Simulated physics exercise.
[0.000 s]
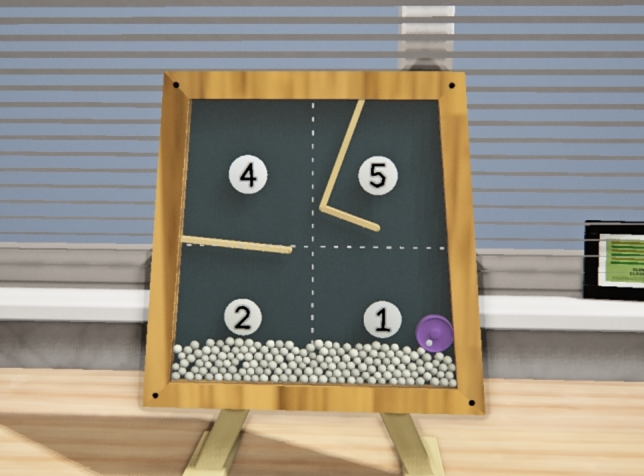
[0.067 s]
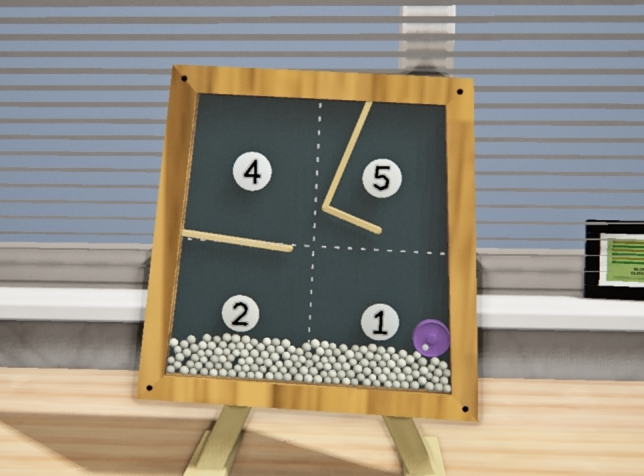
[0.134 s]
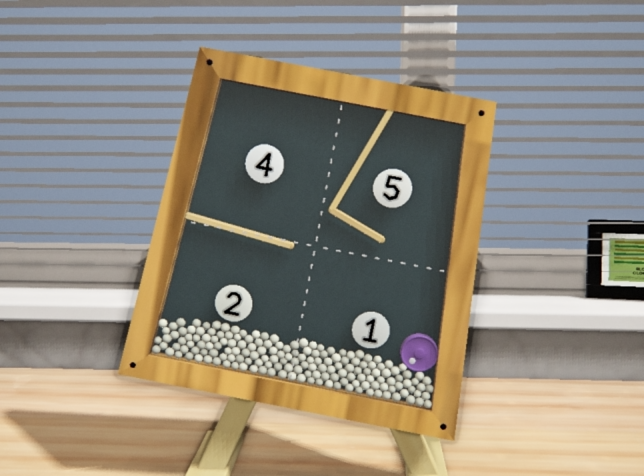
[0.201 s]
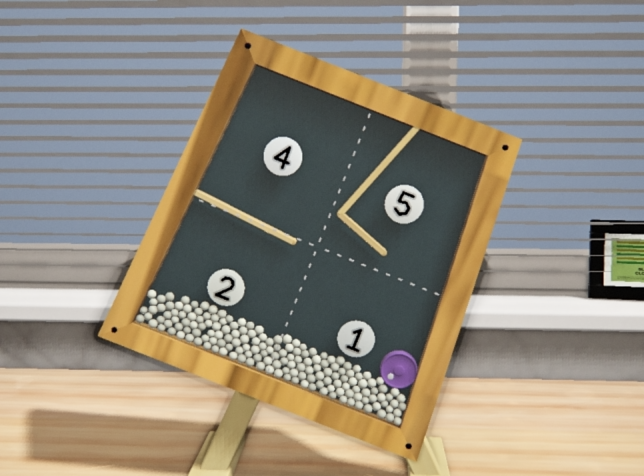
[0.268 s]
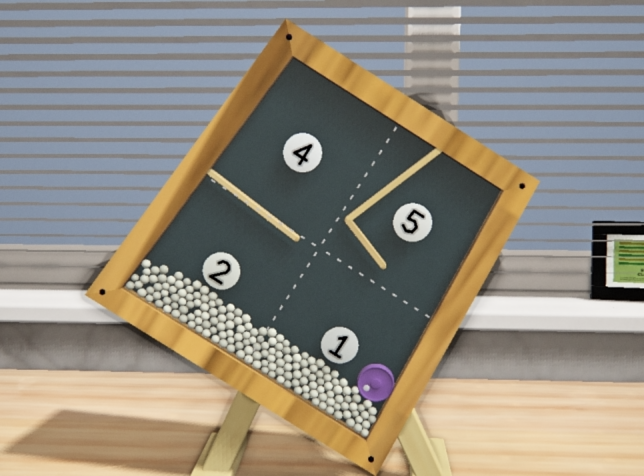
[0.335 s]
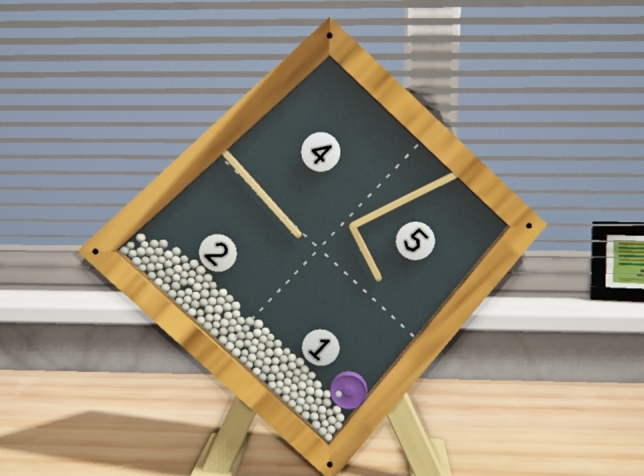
On a tabletop stand, a box of small pale balls and a purple disc turns clockwise.
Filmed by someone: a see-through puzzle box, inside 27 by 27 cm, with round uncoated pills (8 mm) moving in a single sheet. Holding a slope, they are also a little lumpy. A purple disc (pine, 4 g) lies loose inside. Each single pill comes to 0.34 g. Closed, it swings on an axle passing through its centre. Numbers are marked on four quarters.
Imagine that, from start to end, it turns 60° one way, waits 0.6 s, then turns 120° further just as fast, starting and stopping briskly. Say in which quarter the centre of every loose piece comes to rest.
It is 5.
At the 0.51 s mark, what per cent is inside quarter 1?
The share there is close to 60 per cent.
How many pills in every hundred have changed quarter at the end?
Something near 95 per cent end up elsewhere.
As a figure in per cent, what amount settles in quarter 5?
I'd put it at close to 85 in a hundred.
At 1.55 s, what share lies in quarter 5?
That part holds about 5 percent of it.
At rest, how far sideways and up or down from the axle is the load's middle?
The middle sits around 7 cm left of it and 8 cm below it.
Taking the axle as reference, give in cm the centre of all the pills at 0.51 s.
9 cm left, 7 cm below.
After 0.51 s, it stands 60° clockwise; the pills' middle is 9 cm left of and 7 cm below the centre; no. 1, 60 %, no. 2, 40 %; purple disc in no. 1.
After 1.55 s, it stands 120° clockwise; the pills' middle is 10 cm left of and 2 cm below the centre; no. 1, 90 %, no. 2, 10 %, no. 5, 5 %; purple disc in no. 1.
After 1.99 s, it stands 180° clockwise; the pills' middle is 7 cm left of and 6 cm below the centre; no. 1, 5 %, no. 5, 90 %; purple disc in no. 5.
All still by 3.0 s, it stands 180° clockwise; no. 1, 5 %, no. 2, 0 %, no. 4, 10 %, no. 5, 85 %; purple disc in no. 5.
